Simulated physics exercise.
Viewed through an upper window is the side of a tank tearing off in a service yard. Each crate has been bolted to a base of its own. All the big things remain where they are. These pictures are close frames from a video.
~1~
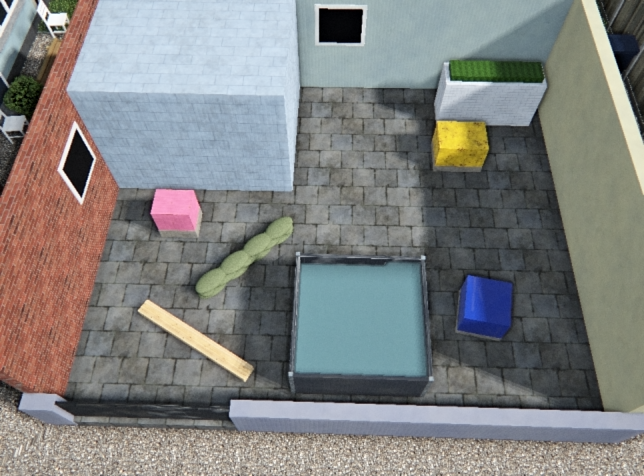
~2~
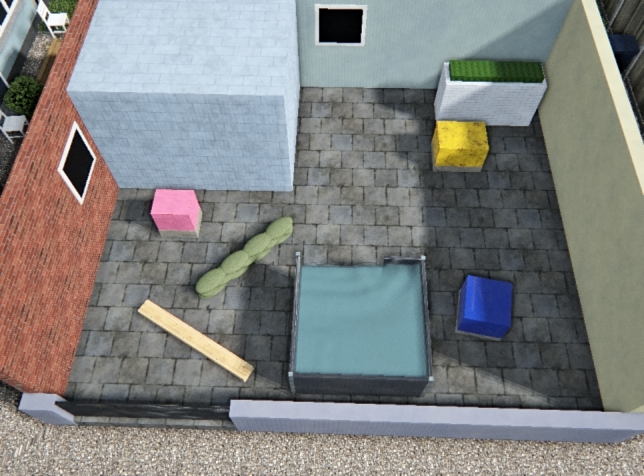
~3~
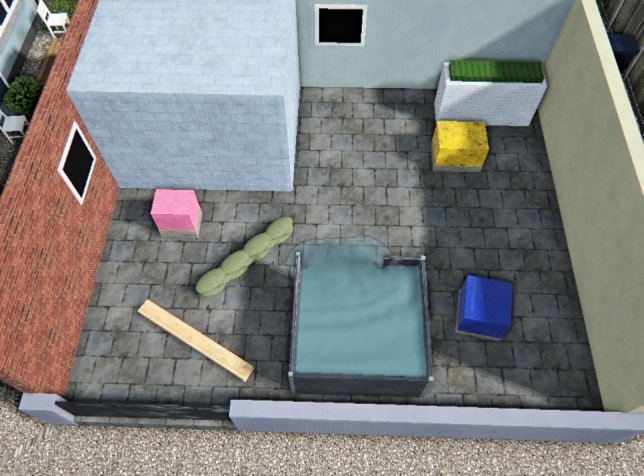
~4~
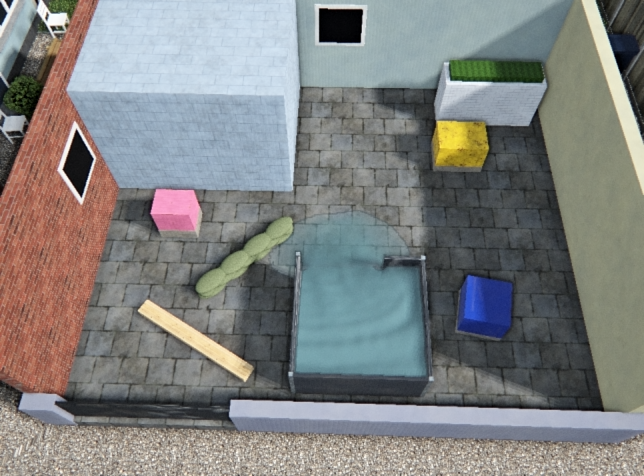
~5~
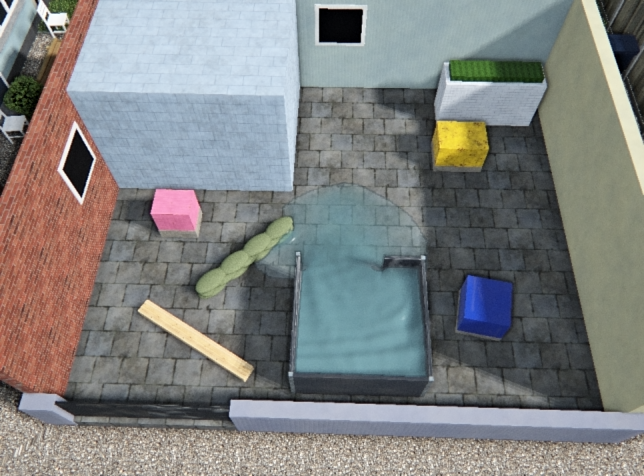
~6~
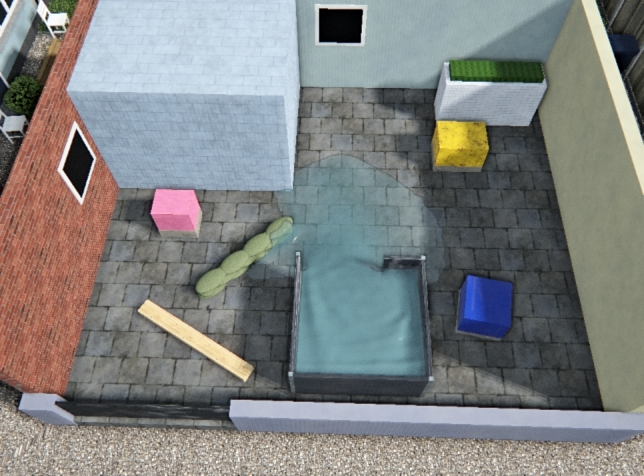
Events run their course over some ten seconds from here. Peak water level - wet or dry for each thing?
Blue crate - wet; yellow crate - wet; pink crate - dry.
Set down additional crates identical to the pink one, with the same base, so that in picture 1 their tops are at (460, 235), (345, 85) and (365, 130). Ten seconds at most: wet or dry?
Result, in sequence: Is missed, is inundated, is inundated.
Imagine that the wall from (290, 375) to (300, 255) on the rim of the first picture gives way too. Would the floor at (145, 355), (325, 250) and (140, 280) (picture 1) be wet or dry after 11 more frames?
First: Reached by the flood. Second: Reached by the flood. Third: Reached by the flood.
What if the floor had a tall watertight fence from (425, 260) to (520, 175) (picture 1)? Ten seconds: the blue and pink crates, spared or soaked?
Next, the blue crate is never reached, but the pink crate is never reached.
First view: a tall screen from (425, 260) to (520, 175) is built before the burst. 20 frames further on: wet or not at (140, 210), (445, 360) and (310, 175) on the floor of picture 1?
The first point comes out inundated, the next unwetted, the last inundated.
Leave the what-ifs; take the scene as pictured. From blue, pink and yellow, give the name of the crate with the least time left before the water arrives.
My pick is the yellow crate.
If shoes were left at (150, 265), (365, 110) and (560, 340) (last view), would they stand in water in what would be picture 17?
First spared, second inundated, third spared.
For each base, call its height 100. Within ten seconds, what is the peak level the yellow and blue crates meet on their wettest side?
Roughly 140 percent, then 190 percent.
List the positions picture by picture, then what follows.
Still water in the open tank at (360, 315), in the first picture.
The front is at a hidden place, out from the gap on the open tank's far side, in the second picture.
The front is at (377, 244), out from the gap on the open tank's far side, in the third picture.
The front is at (358, 214), out from the gap on the open tank's far side, in the fourth picture.
Water pours out on the open tank's far side and has run to (349, 186), in the fifth picture.
Water pours out on the open tank's far side and has run to (340, 157), in the sixth picture.
A moment on, water covers 35 % of the floor; the blue crate not reached, the yellow crate water round its plinth, the pink crate not reached.
Next, water covers 40 % of the floor; the blue crate not reached, the yellow crate water round its plinth, the pink crate water round its plinth.
Then, water covers 55 % of the floor; the blue crate not reached, the yellow crate water round its plinth, the pink crate water round its plinth.
Later, water covers 80 % of the floor; the blue crate water round its plinth, the yellow crate water round its plinth, the pink crate water round its plinth.
In the end, water covers 95 % of the floor; the blue crate was topped, the yellow crate was topped, the pink crate stayed above the water.
